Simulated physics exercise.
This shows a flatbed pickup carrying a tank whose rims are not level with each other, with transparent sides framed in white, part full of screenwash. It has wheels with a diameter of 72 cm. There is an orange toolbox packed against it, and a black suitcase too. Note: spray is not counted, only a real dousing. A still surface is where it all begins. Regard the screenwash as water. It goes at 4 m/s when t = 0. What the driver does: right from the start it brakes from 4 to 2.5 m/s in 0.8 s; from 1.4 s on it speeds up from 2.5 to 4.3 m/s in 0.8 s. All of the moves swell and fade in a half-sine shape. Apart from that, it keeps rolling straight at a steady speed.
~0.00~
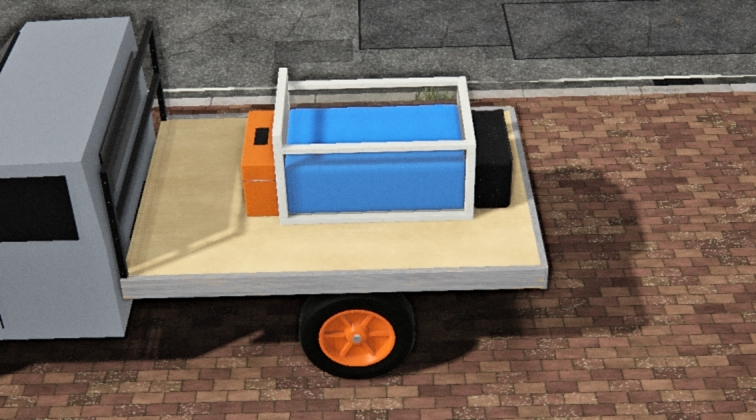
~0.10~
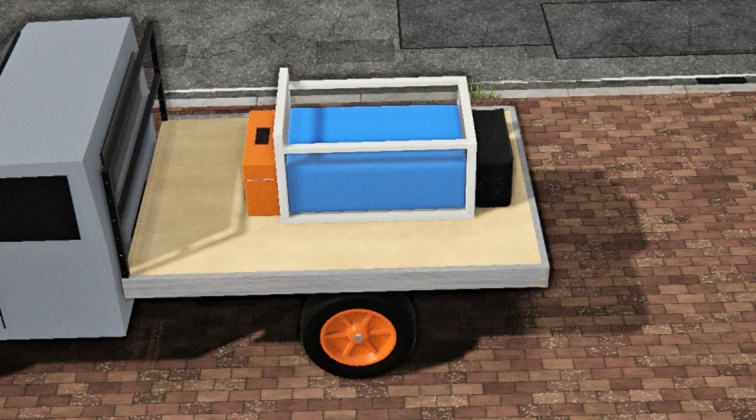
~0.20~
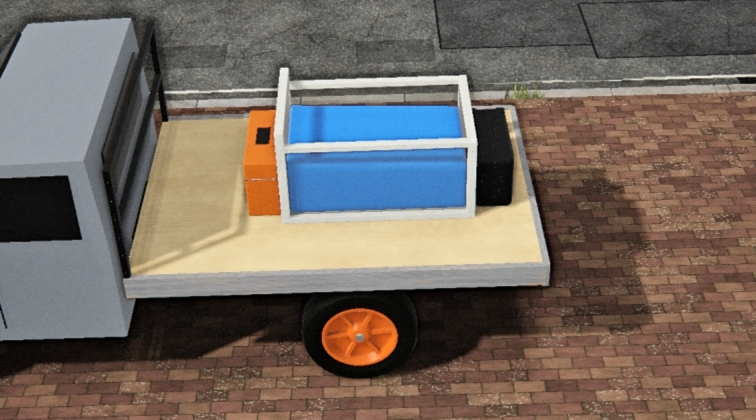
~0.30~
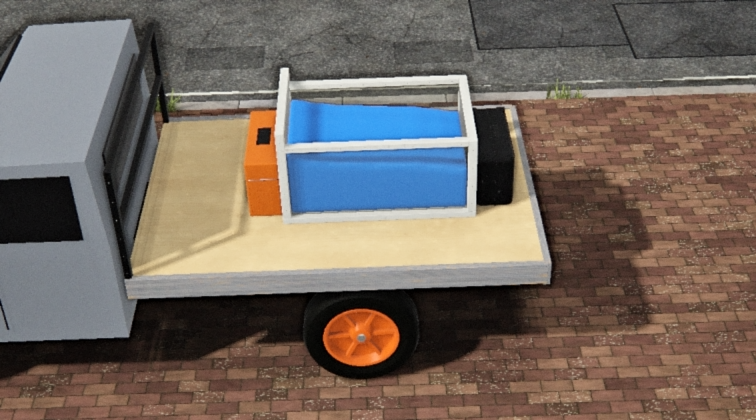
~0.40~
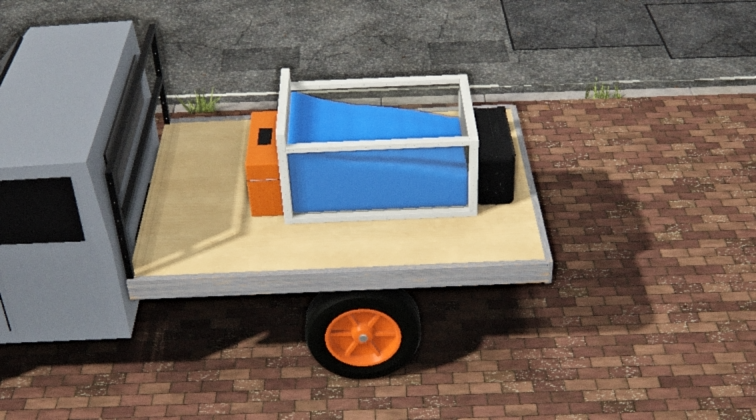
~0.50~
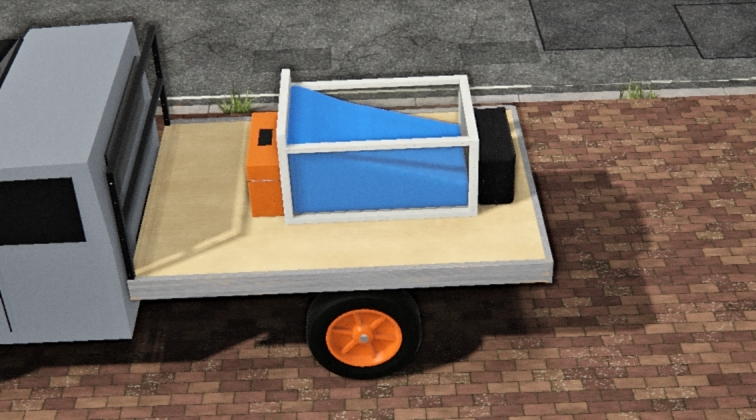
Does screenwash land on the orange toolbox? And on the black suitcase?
Here's how it goes: The orange toolbox remains untouched and the black suitcase gets struck.
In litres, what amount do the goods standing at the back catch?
Roughly 5 litres.
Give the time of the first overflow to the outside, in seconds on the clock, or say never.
Around 1.1 s.
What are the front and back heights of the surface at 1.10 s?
It reads roughly 38 cm up front and 40 cm at the back.
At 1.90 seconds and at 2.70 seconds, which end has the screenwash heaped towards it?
Higher at the rear side, then higher at the forward side.
After 1.10 s front 37 cm, middle 35 cm, back 40 cm above the floor; no loss so far.
After 1.90 s front 12 cm, middle 41 cm, back 43 cm above the floor; the loss stands at 3 per cent, over the back.
After 2.70 s front 39 cm, middle 30 cm, back 24 cm above the floor; the loss stands at 3 per cent, over the back.
After 5.18 s the loss stands at 3 per cent, over the back; the orange toolbox has caught nothing and the black suitcase 5 litres.
